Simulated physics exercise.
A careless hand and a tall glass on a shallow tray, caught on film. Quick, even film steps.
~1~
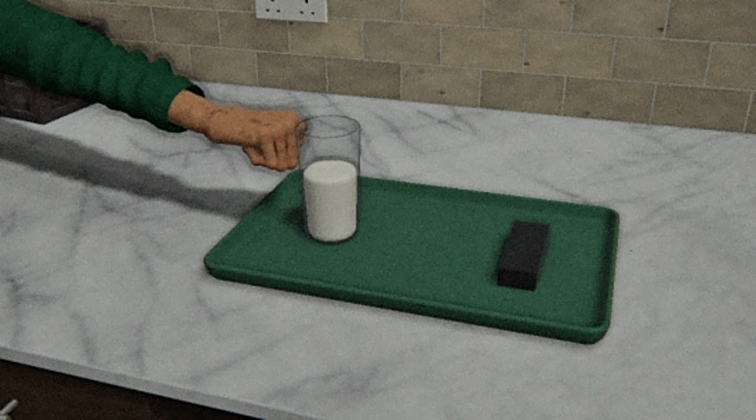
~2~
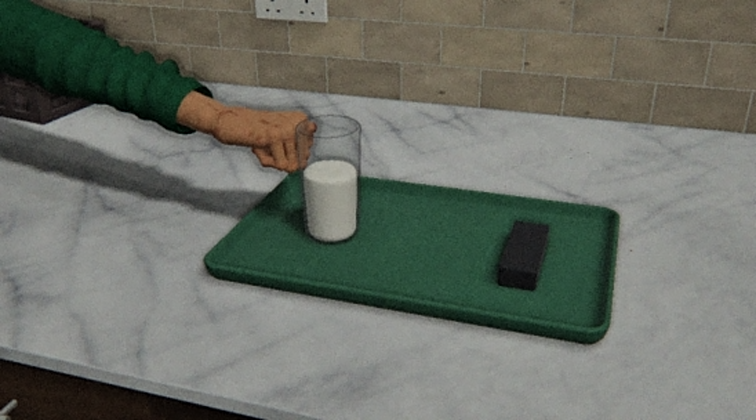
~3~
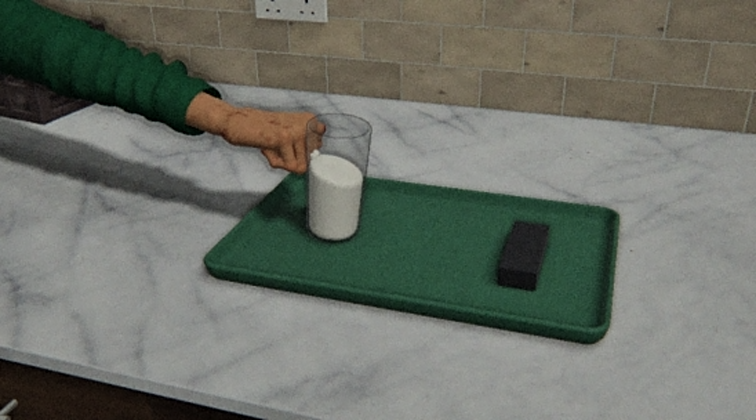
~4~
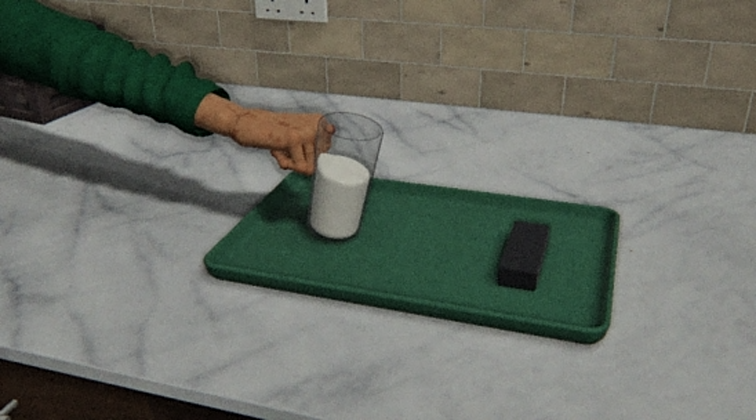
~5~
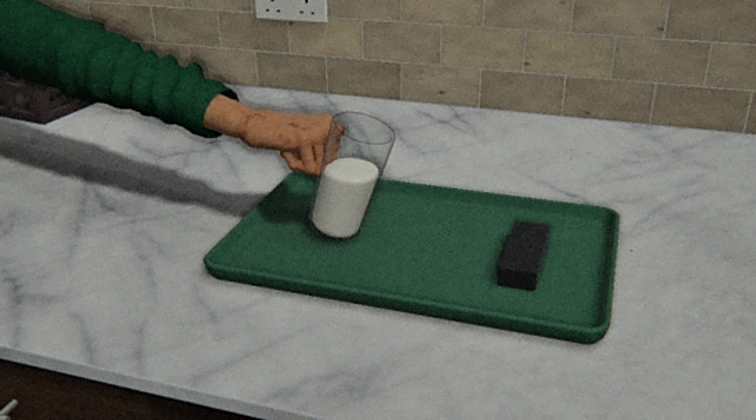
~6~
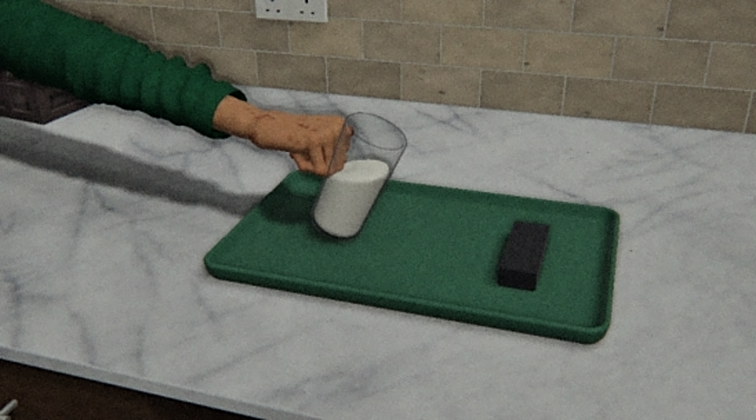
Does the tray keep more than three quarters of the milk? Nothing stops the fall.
Yes, remaining: Over three quarters.
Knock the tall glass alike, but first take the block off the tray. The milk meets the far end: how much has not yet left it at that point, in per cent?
70 per cent or thereabouts.
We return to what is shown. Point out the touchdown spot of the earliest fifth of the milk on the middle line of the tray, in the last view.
I'd point to somewhere close to pixel (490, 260).
A moment on, the tall glass is falling and 100 per cent is in the glass, 0 on the tray and 0 above or beyond its rim.
Next, the tall glass lies on its side and 90 per cent is in the glass, 7 on the tray and 2 above or beyond its rim.
Then the tall glass lies on its side and 53 per cent is in the glass, 33 on the tray and 13 above or beyond its rim.
Later the tall glass lies on its side and 28 per cent is in the glass, 60 on the tray and 12 above or beyond its rim.
In the end 88 per cent is held by tray and glass, 12 is off the tray.
